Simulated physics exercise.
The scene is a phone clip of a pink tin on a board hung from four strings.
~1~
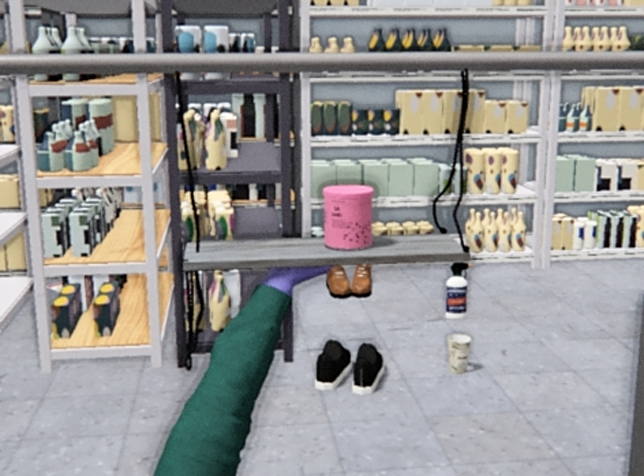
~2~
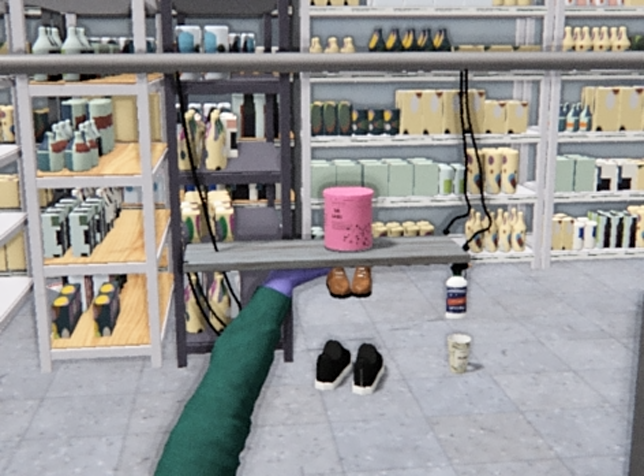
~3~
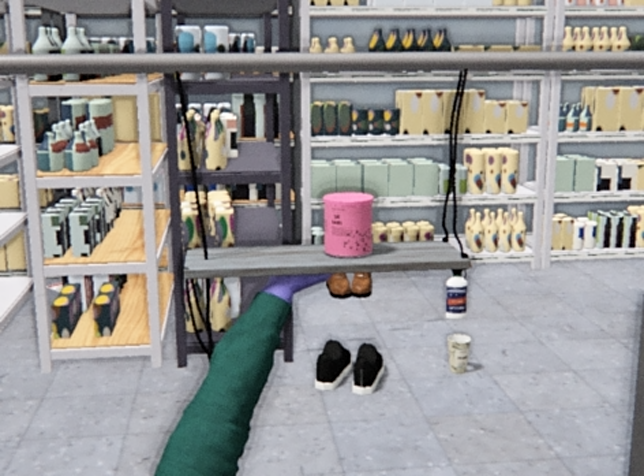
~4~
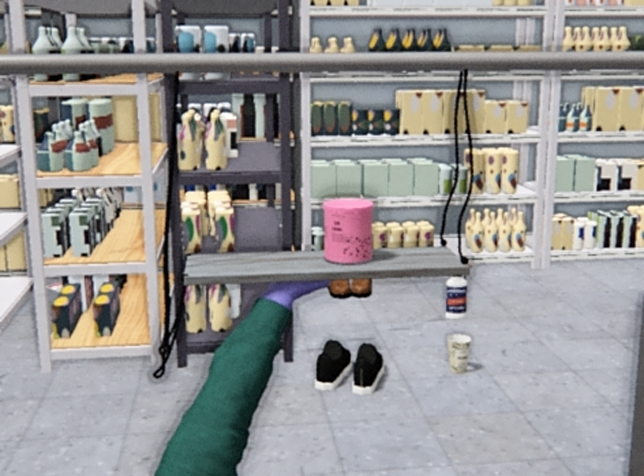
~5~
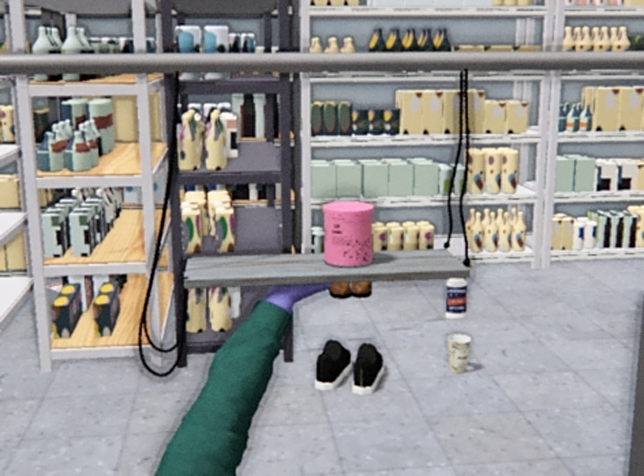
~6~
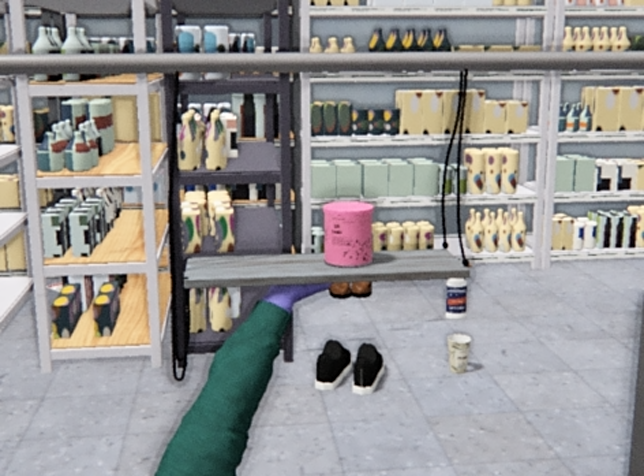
A green-sleeved arm reaching under a grey hanging board as it lowers slightly with a pink tin, black strings swaying loosely.
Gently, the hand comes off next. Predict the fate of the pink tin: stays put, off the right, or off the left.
It slips off the left.
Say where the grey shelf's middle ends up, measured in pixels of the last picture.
About (439, 345).
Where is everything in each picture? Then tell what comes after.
In the first frame, pink tin (348, 218); grey shelf (330, 262).
In the second frame, pink tin (348, 220).
In the third frame, pink tin (348, 225).
In the fourth frame, pink tin (348, 231); grey shelf (330, 276).
In the fifth frame, pink tin (348, 235).
In the sixth frame, pink tin (348, 235); grey shelf (330, 279); left strings slack, hanging in a loop; right strings almost straight.
Then, 0.60 s past the final frame, board tipped 45° down to the left; tin falling.
Then, 1.22 s past the final frame, board tipped 64° down to the left; tin on the floor.
When it is over, board tipped 47° down to the left; tin on the floor. The pink tin drops leftwards.
